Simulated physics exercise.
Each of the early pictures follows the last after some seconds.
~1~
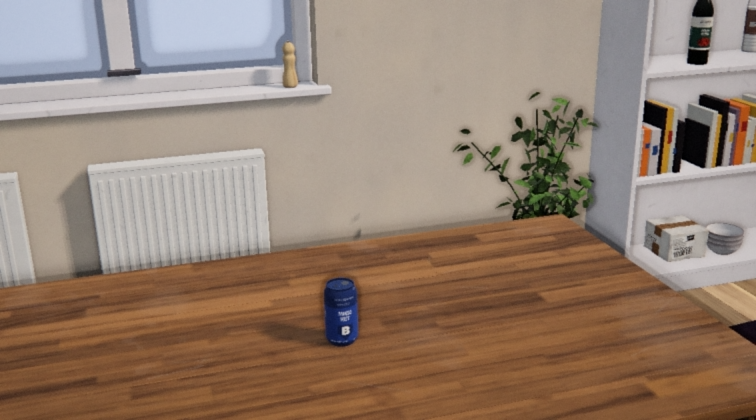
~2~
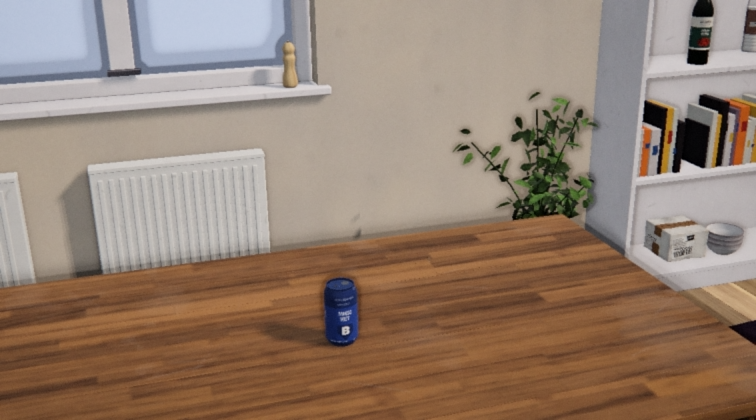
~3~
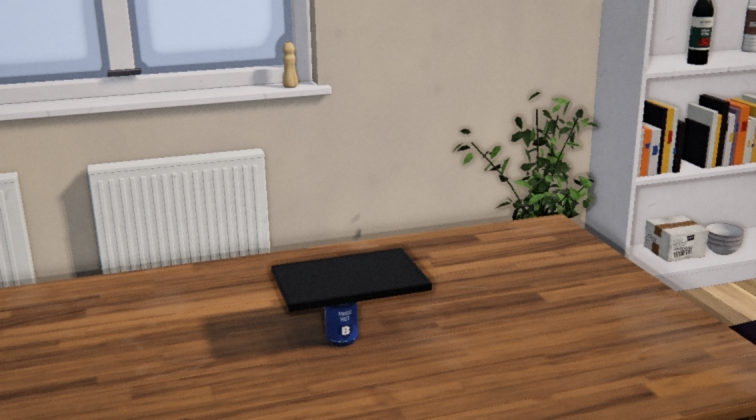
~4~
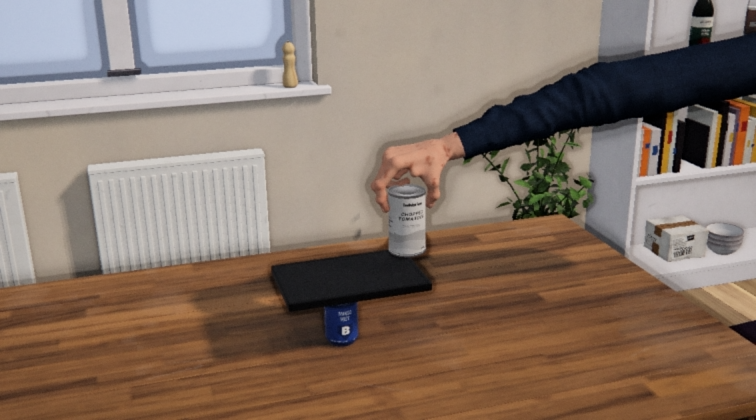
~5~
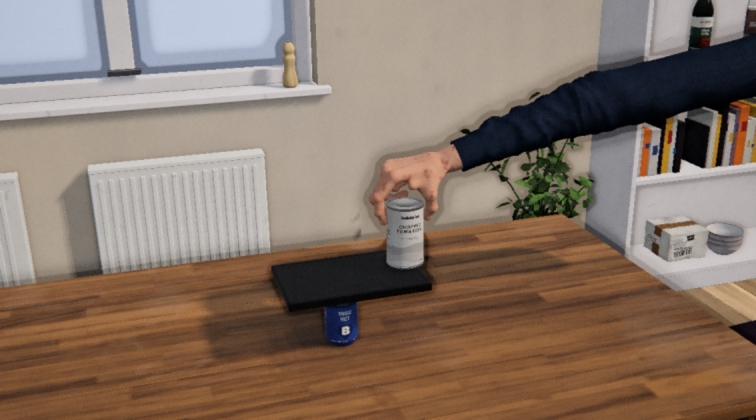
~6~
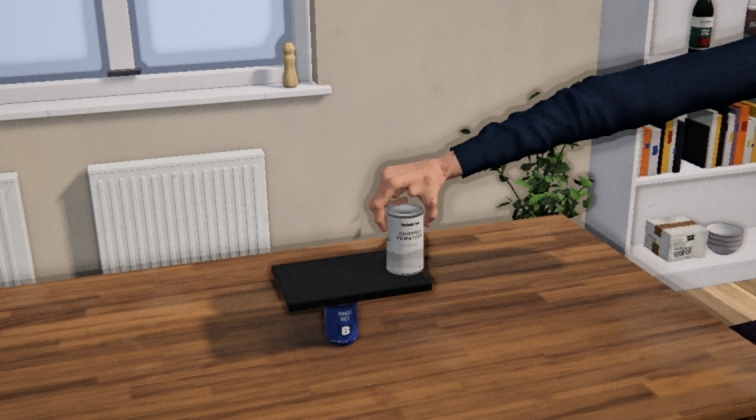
On a wooden table, a black lid appears atop a blue can, and a hand lowers a white tin onto its right side.
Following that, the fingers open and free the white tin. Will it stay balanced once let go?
No.
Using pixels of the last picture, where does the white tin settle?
Close to pixel (459, 311).
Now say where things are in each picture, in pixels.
In the first picture, the last thing is not in view yet.
In the second picture, the last thing is not in view yet.
In the third picture, the last thing is not in view yet; black lid (350, 278).
The fourth picture shows coming down; white tin (407, 220); black lid (350, 278).
The fifth picture shows coming down; white tin (405, 233); black lid (350, 278).
The sixth picture shows set down, still held; white tin (405, 239); black lid (350, 278).
Then, 0.30 s past the last view, white tin now fallen; black lid rocked 34° from its first pose.
Then, 0.40 s past the last view, black lid rocked 65° from its first pose.
Then, 0.70 s past the last view, black lid rocked 52° from its first pose.
Finally, fallen, white tin and black lid; blue can still in place. Final places as the last picture's camera would see them, white tin near (458, 311). The stack gives way.
